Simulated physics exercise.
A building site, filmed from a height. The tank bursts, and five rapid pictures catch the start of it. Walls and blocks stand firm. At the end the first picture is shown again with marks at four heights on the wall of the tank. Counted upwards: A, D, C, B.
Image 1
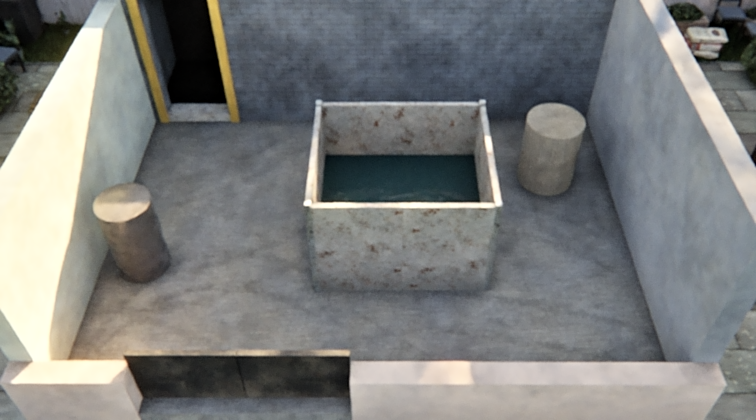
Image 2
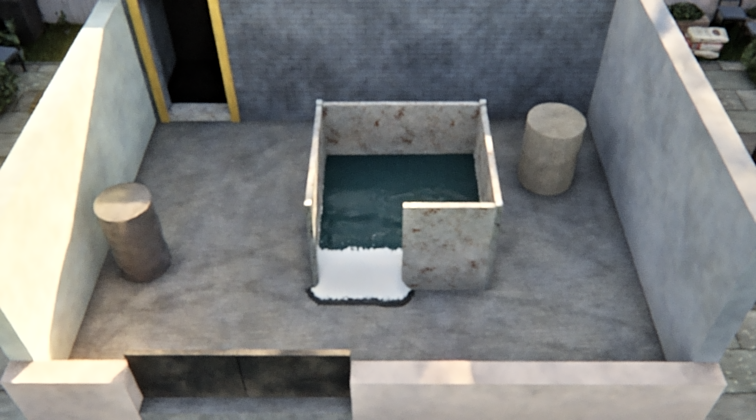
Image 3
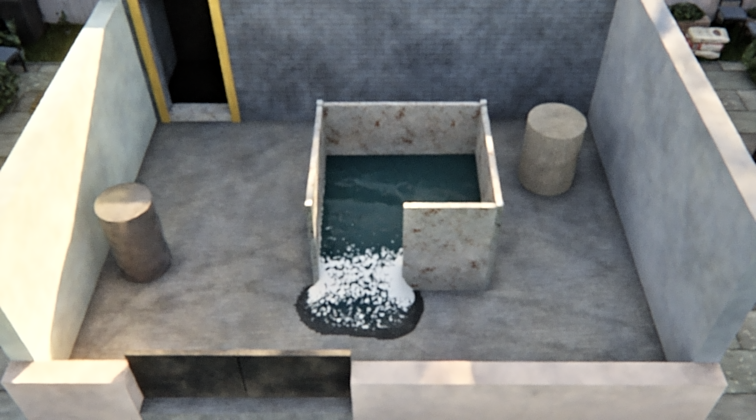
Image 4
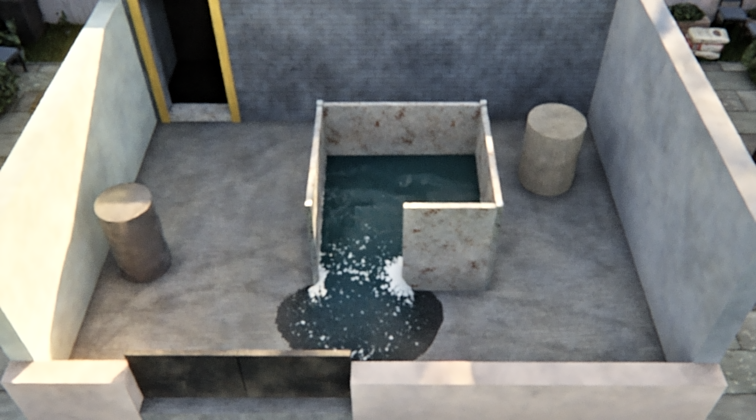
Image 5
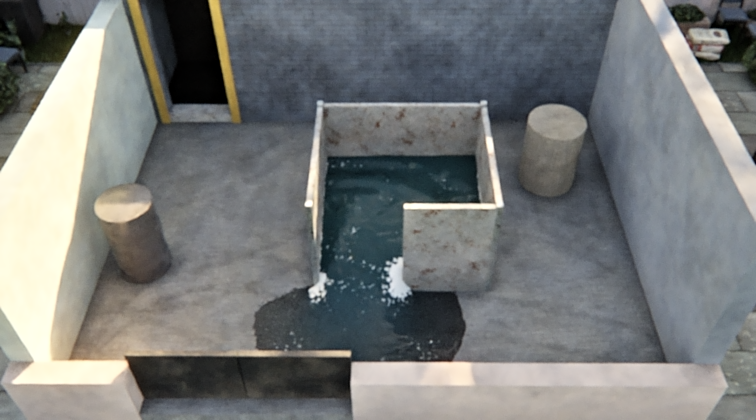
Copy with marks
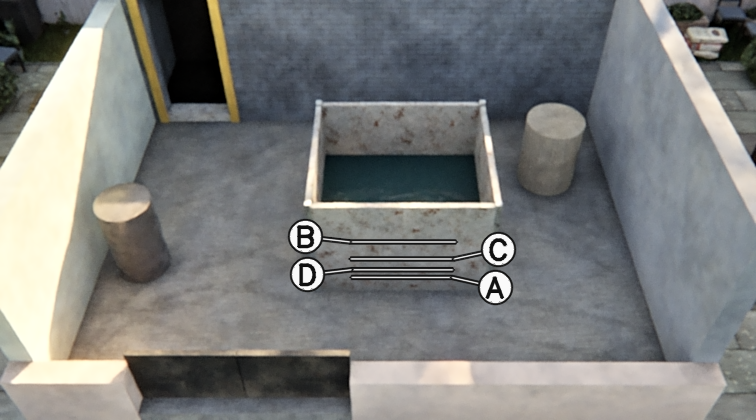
A square stone tank in a walled yard opening at its front left, dark water pouring out foaming and spreading across the ground.
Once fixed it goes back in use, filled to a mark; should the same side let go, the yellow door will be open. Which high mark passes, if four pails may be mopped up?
Take B.
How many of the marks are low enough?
All four.
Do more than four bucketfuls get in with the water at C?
No, that is safe.
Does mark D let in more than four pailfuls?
No, that is safe.
On the marked copy, A at (401, 277); B at (402, 241); C at (402, 258); D at (402, 269); from the bottom up A, D, C, B.
If A is chosen, nothing gets over.
If B is chosen, a splash gets over, under a bucket.
If C is chosen, nothing gets over.
If D is chosen, nothing gets over.
